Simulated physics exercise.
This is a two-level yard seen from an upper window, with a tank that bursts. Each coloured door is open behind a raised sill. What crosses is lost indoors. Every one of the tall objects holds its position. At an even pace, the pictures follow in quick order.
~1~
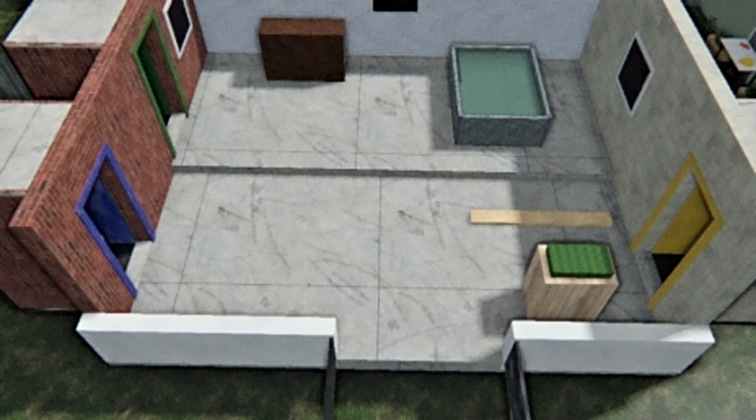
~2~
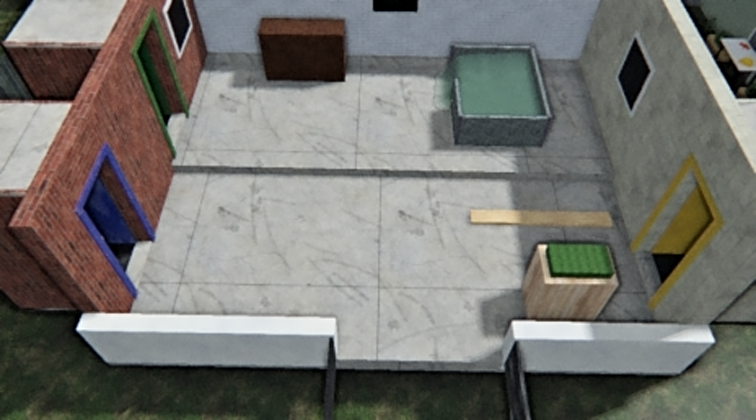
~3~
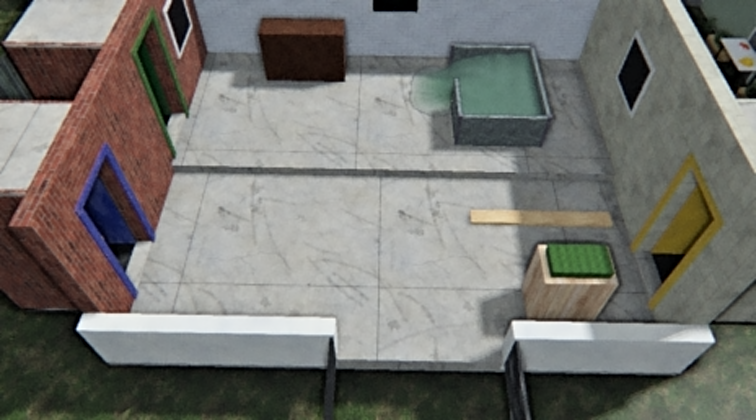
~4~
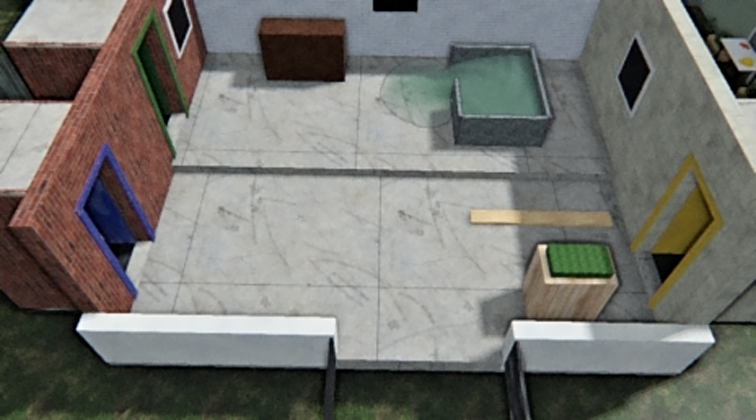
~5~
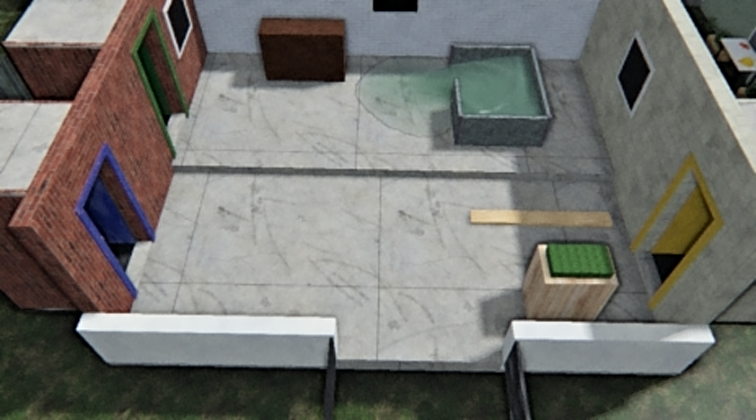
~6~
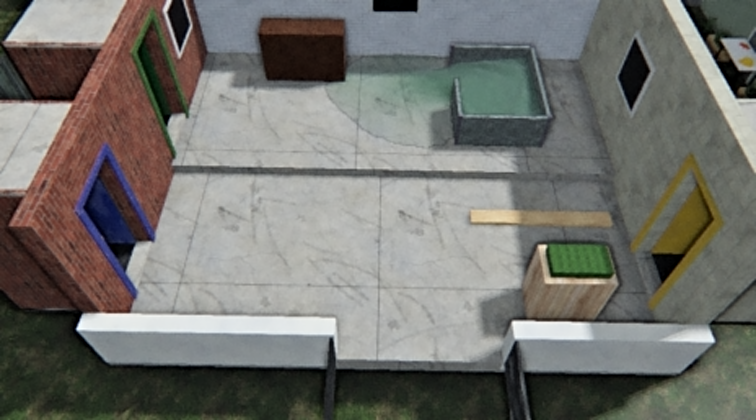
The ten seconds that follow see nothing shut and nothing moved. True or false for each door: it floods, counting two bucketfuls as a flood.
Yellow door - false; blue door - true; green door - false.
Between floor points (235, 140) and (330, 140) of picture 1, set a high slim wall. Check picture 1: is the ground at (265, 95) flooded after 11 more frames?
Result at that point: Inundated.
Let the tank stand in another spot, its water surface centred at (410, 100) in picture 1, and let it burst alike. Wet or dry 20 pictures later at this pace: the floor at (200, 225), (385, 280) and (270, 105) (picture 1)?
In order, the three spots end up waterlogged, untouched and waterlogged.
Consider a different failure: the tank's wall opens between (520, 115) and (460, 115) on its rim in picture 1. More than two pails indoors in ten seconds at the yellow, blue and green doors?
Well, the yellow door overshoots, the blue door comes up short, and the green door comes up short.
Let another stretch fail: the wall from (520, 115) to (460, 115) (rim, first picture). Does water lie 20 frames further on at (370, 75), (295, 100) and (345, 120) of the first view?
The three spots, in order, are spared, spared and spared.
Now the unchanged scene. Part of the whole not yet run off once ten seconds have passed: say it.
Estimate: Near 92 %.
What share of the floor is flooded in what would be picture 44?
Near 60 in a hundred.
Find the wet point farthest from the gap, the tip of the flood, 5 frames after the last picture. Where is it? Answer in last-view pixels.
Roughly at (224, 91).
A moment on, water covers 20 % of the floor; the yellow door not reached, the blue door not reached, the green door not reached.
Next, water covers 30 % of the floor; the yellow door not reached, the blue door not reached, the green door wet at the sill, nothing in.
Then, water covers 35 % of the floor; the yellow door not reached, the blue door wet at the sill, nothing in, the green door under two buckets in.
Later, water covers 60 % of the floor; the yellow door not reached, the blue door under two buckets in, the green door under two buckets in.
In the end, water covers 75 % of the floor; the yellow door not reached, the blue door over two buckets in, the green door under two buckets in.
